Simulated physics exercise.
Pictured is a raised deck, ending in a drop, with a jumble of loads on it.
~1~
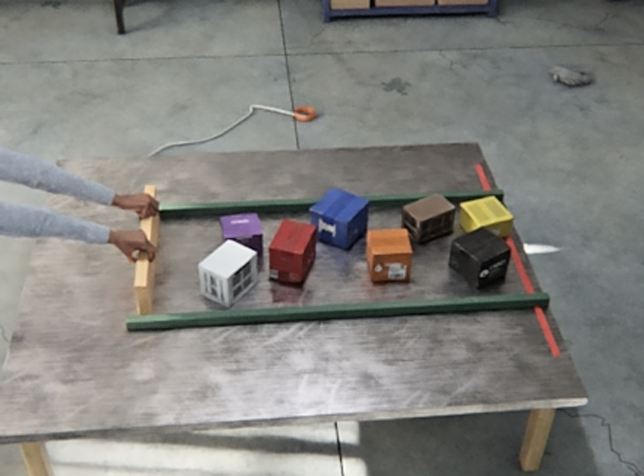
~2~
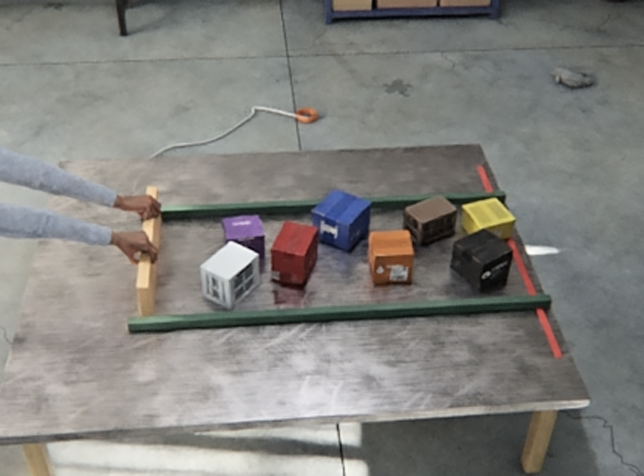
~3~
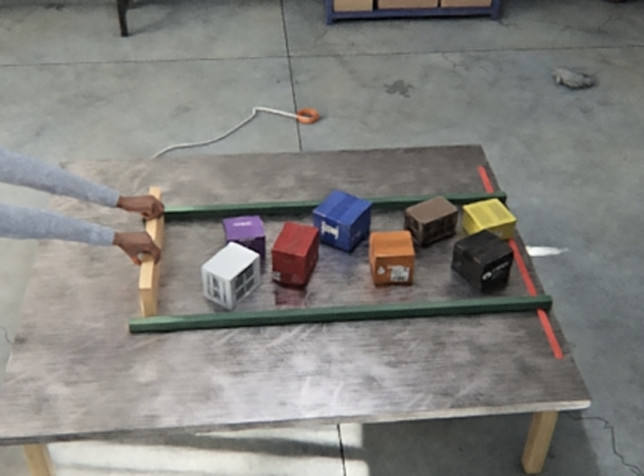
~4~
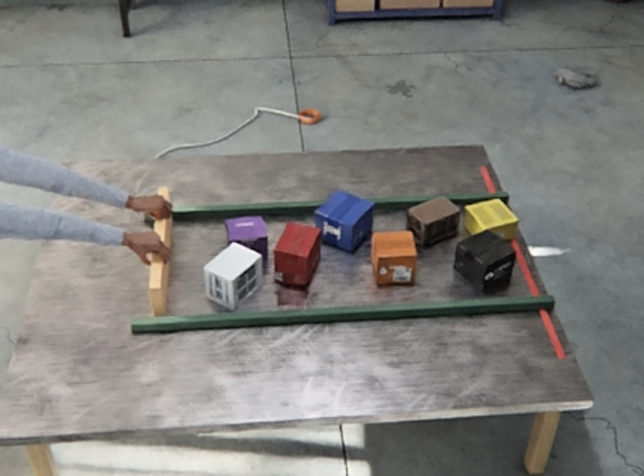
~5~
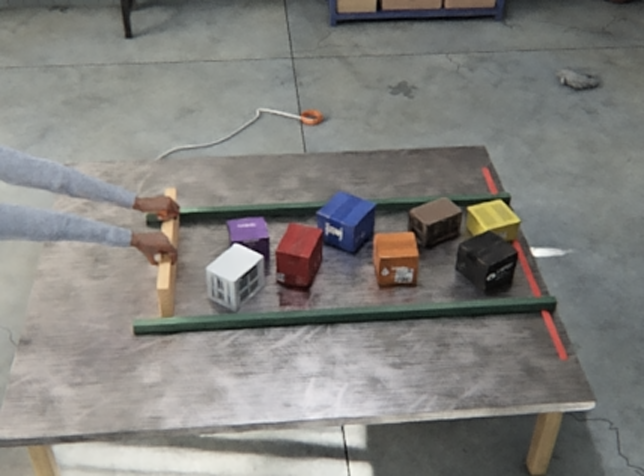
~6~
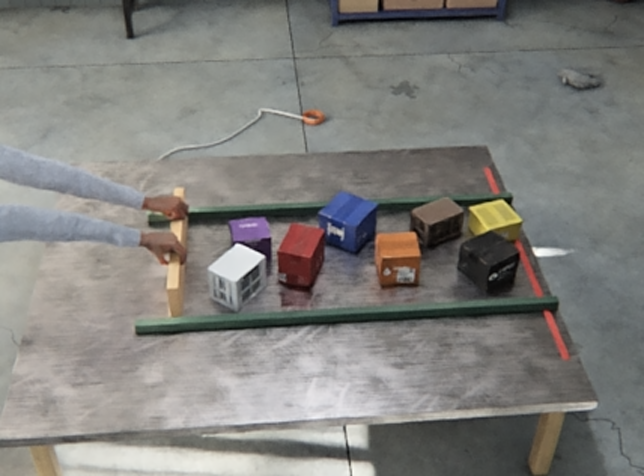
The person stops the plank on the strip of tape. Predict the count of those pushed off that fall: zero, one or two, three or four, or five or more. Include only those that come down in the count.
The count is five or more.
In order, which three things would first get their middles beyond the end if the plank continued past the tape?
Yellow tote, brown crate, black box.
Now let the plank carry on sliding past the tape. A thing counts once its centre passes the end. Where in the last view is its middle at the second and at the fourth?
Near (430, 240) first, near (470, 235) second.
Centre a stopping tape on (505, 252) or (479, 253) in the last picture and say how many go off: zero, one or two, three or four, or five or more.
For the first place I'd say 5 or more, and for the second 5 or more.
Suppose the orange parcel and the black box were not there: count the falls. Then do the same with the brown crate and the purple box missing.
The first removal gives 6, the second gives 6.
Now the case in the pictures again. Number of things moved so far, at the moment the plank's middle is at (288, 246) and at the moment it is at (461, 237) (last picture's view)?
I make it 4 at the first spot and 8 at the other.
Soon after, none off yet; yellow tote at rest near (494, 224); black box at rest near (488, 260); brown crate at rest near (437, 222).
Then, none off yet; yellow tote moved a little near (513, 224); black box moved a little near (496, 259); brown crate moved about its own width near (470, 220).
Further on, two off so far; yellow tote on the ground near (572, 303); black box moved about its own width near (548, 251); brown crate falling near (550, 267).
At rest, the number that fall off is five or more; fallen, white crate, purple box, red box, blue parcel, orange parcel, brown crate, black box and yellow tote.
